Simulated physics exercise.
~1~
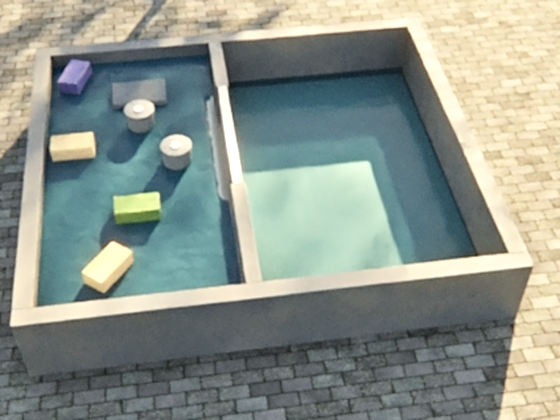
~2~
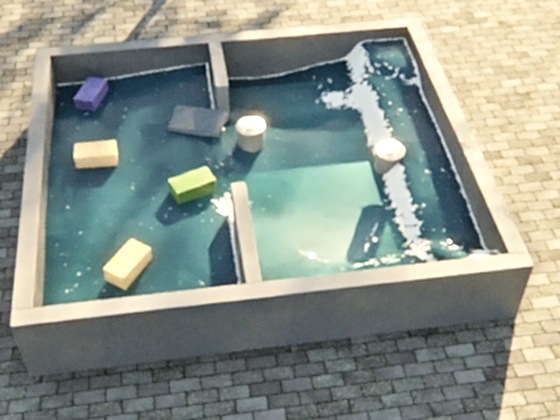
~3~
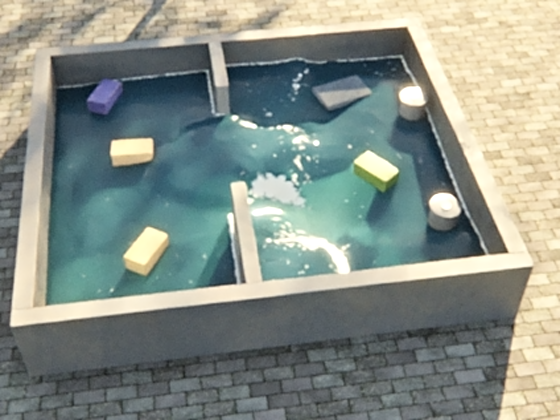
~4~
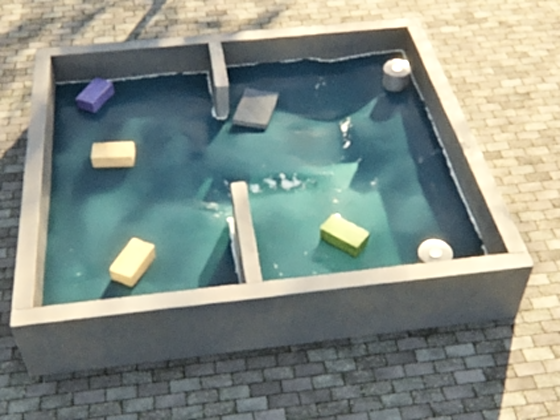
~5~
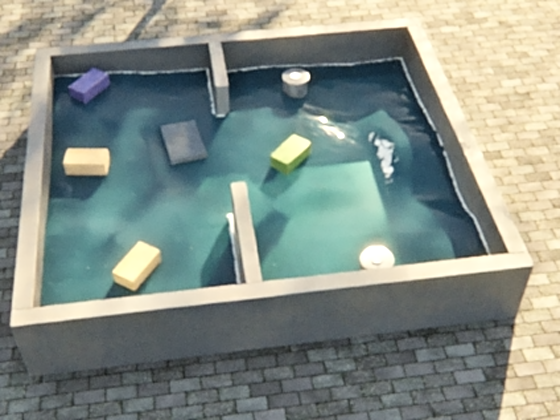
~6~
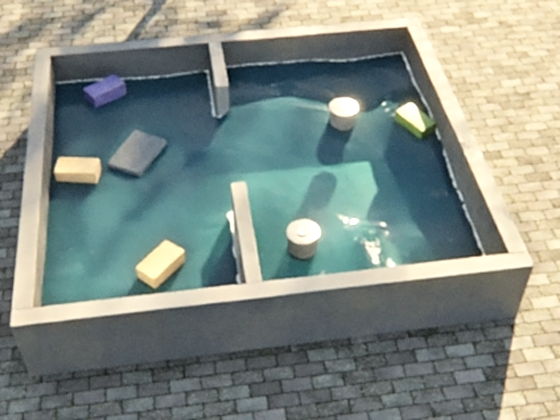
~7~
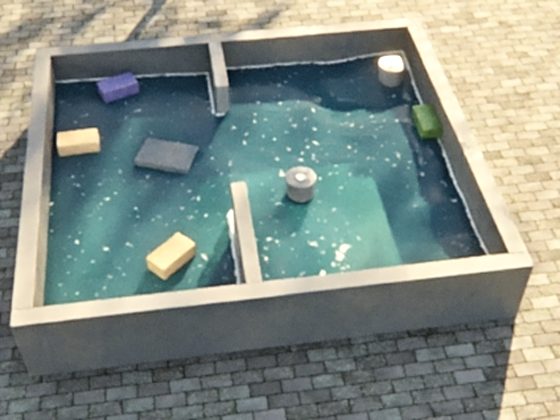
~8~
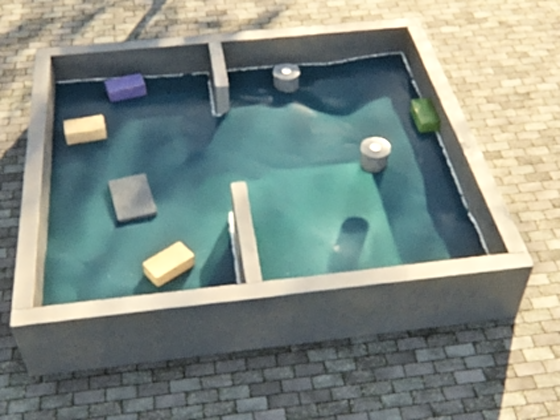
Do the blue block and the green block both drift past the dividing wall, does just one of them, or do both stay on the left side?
Only one of them gets past. The green block is carried through the gap and ends up by the right wall, while the blue block stays floating on the left side.
